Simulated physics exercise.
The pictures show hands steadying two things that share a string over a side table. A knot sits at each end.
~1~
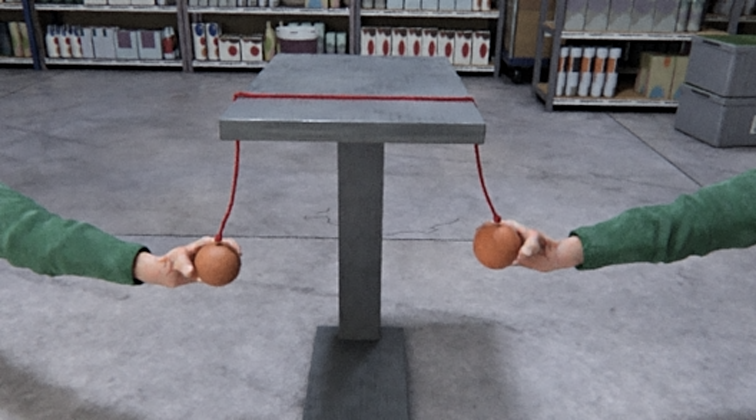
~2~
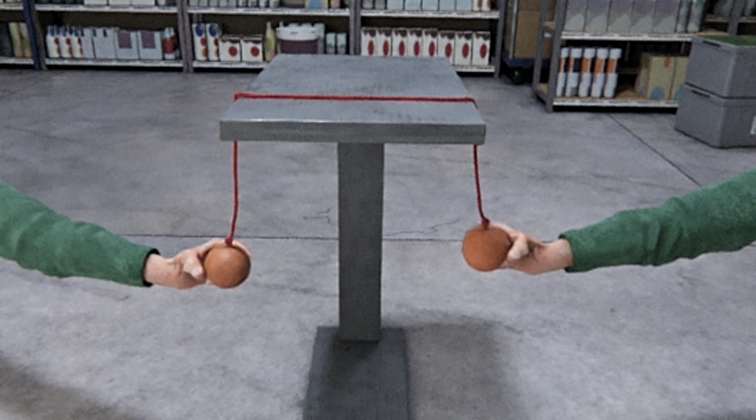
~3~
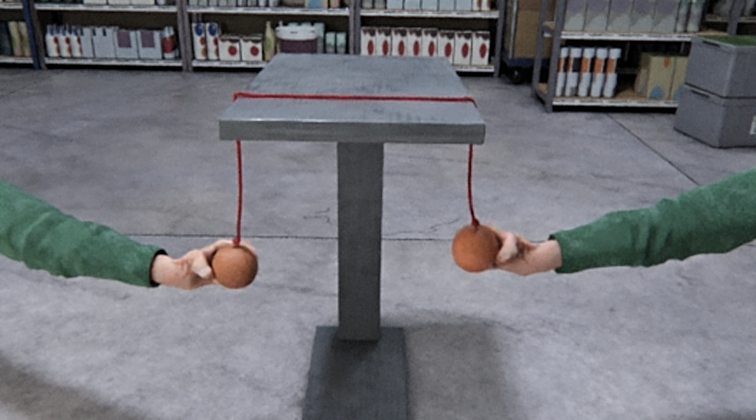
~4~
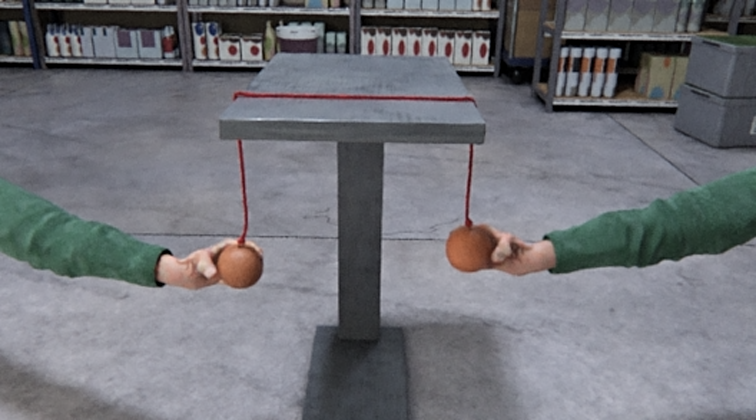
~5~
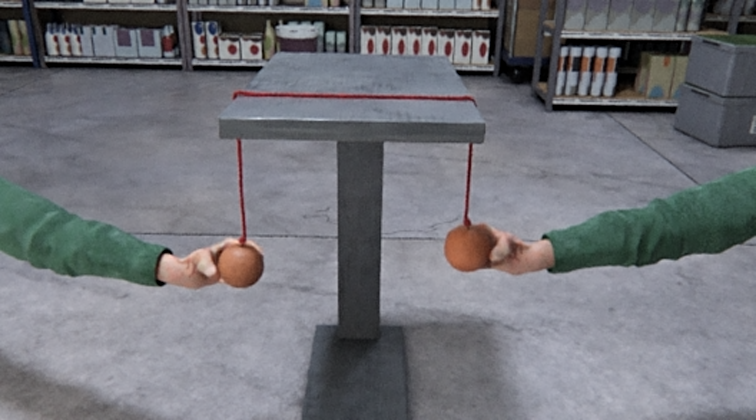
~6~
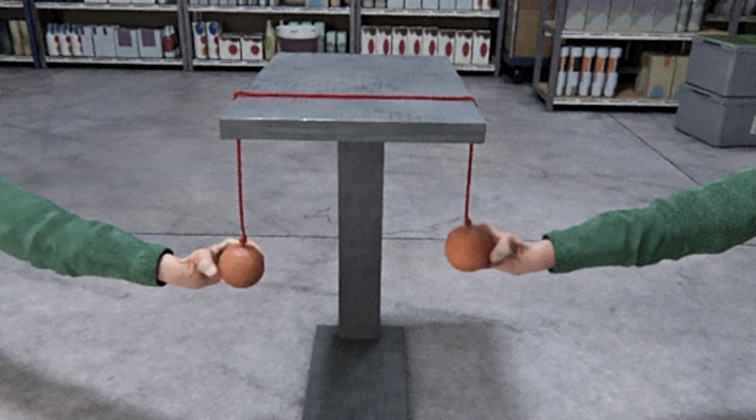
In a storage room, two hands move string-tied orange balls slightly inward beneath a tabletop, then stay still.
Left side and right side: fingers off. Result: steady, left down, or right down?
Steady.
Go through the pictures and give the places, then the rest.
The first frame shows left orange (219, 264); right orange (496, 246); string over the top (346, 98).
The second frame shows left orange (228, 266); right orange (485, 249).
The third frame shows left orange (235, 266); right orange (475, 249).
The fourth frame shows left orange (241, 267); right orange (469, 250).
The fifth frame shows left orange (242, 266); right orange (468, 249).
The sixth frame shows left orange (242, 266); right orange (468, 249); string over the top (347, 97).
Then, 0.20 s past the final frame, left orange at the same height near (244, 267); right orange at the same height near (466, 250).
Then, 0.66 s past the final frame, left orange at the same height near (252, 268); right orange at the same height near (460, 251).
When it is over, left orange at the same height near (248, 268); right orange at the same height near (466, 251). The string hangs still.
